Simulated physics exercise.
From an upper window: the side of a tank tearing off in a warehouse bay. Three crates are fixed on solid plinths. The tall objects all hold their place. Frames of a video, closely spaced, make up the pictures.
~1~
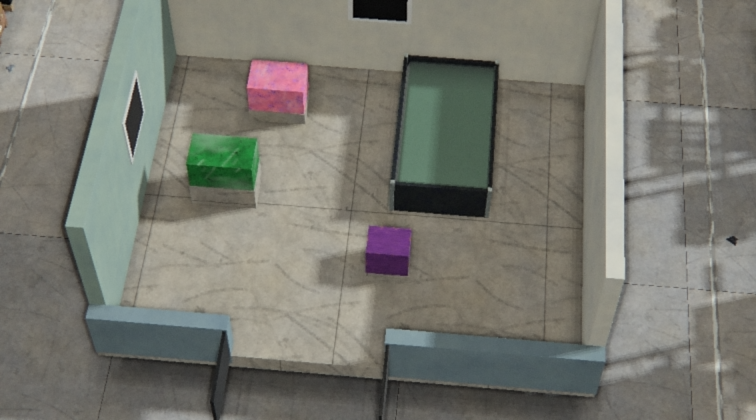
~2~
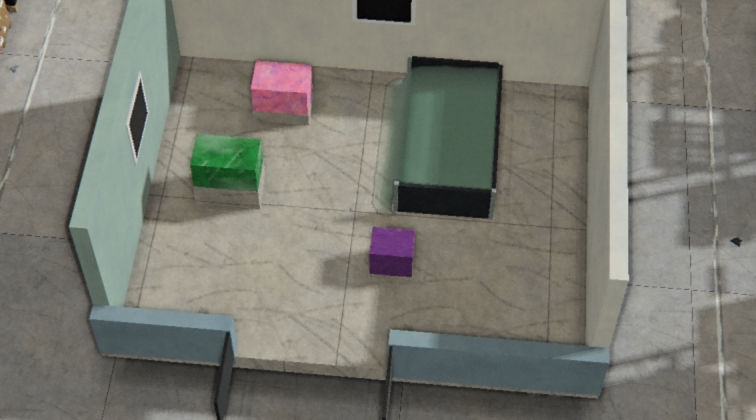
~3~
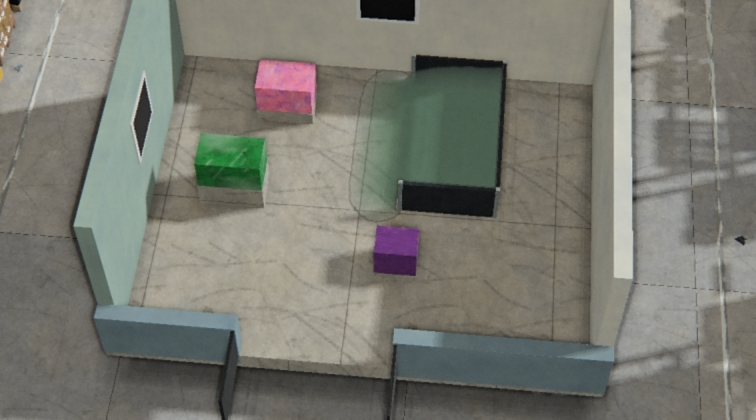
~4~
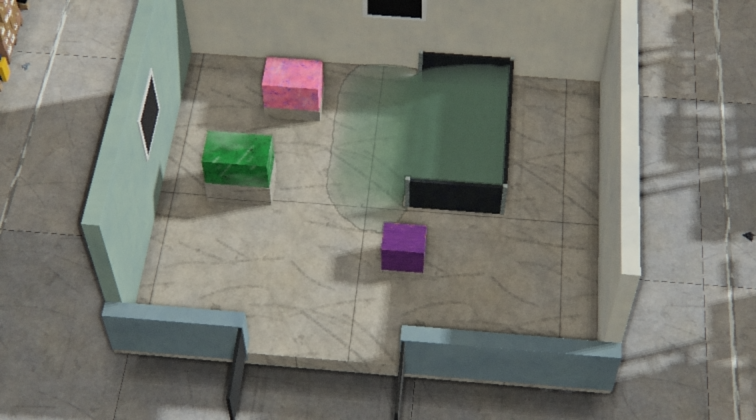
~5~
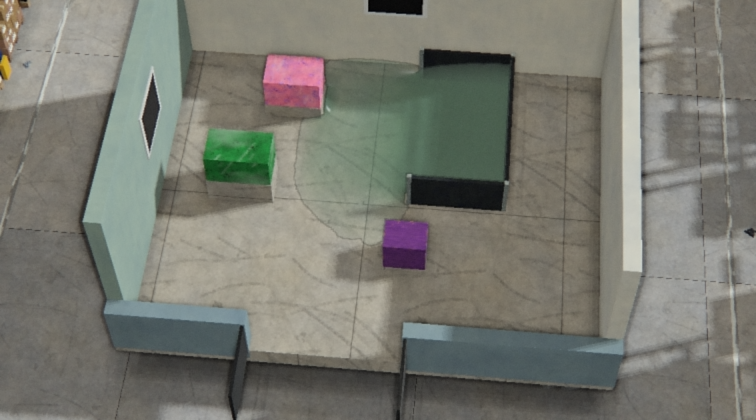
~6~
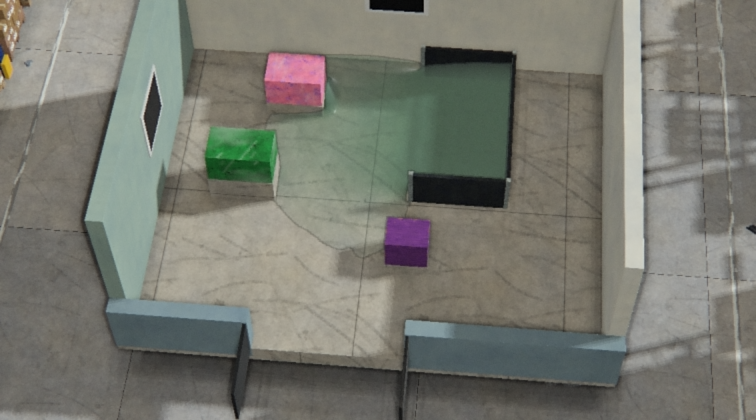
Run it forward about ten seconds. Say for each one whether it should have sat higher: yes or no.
Green crate - no; pink crate - yes; purple crate - yes.
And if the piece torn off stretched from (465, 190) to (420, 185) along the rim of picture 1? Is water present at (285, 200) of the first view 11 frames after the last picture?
That spot: Submerged.
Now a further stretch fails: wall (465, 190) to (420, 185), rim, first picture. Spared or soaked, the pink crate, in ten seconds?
My reading: The pink one stays dry.
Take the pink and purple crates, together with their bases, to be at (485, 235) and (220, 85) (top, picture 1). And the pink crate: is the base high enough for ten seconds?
Answer: Pink stays clear.
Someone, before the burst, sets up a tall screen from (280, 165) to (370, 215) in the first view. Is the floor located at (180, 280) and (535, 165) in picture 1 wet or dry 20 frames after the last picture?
In order, I'd call them inundated and bare.
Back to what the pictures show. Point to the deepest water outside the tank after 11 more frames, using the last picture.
Pointing at (183, 102).
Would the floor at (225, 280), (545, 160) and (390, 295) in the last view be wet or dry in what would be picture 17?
Going through them in order, I'd say drenched, clear and clear.
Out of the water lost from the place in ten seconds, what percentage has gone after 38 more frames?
Close to 35 per cent.
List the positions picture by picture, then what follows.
Still water in the water tank at (446, 124), in the first picture.
Water pours out at (405, 137) and has run to (390, 213), in the second picture.
The front is at (374, 217), out from the gap at (409, 137), in the third picture.
Water pours out at (416, 135) and has run to (360, 222), in the fourth picture.
The front is at (337, 60), out from the gap at (417, 132), in the fifth picture.
Water pours out at (419, 130) and has run to (277, 194), in the sixth picture.
A moment on, water covers 35 % of the floor; the green crate water round its plinth, the pink crate water round its plinth, the purple crate water round its plinth.
Next, water covers 50 % of the floor; the green crate water round its plinth, the pink crate water round its plinth, the purple crate water round its plinth.
Then, water covers 55 % of the floor; the green crate water round its plinth, the pink crate water round its plinth, the purple crate water round its plinth.
Later, water covers 70 % of the floor; the green crate water round its plinth, the pink crate water round its plinth, the purple crate water round its plinth.
In the end, water covers 95 % of the floor; the green crate stayed above the water, the pink crate was topped, the purple crate was topped.
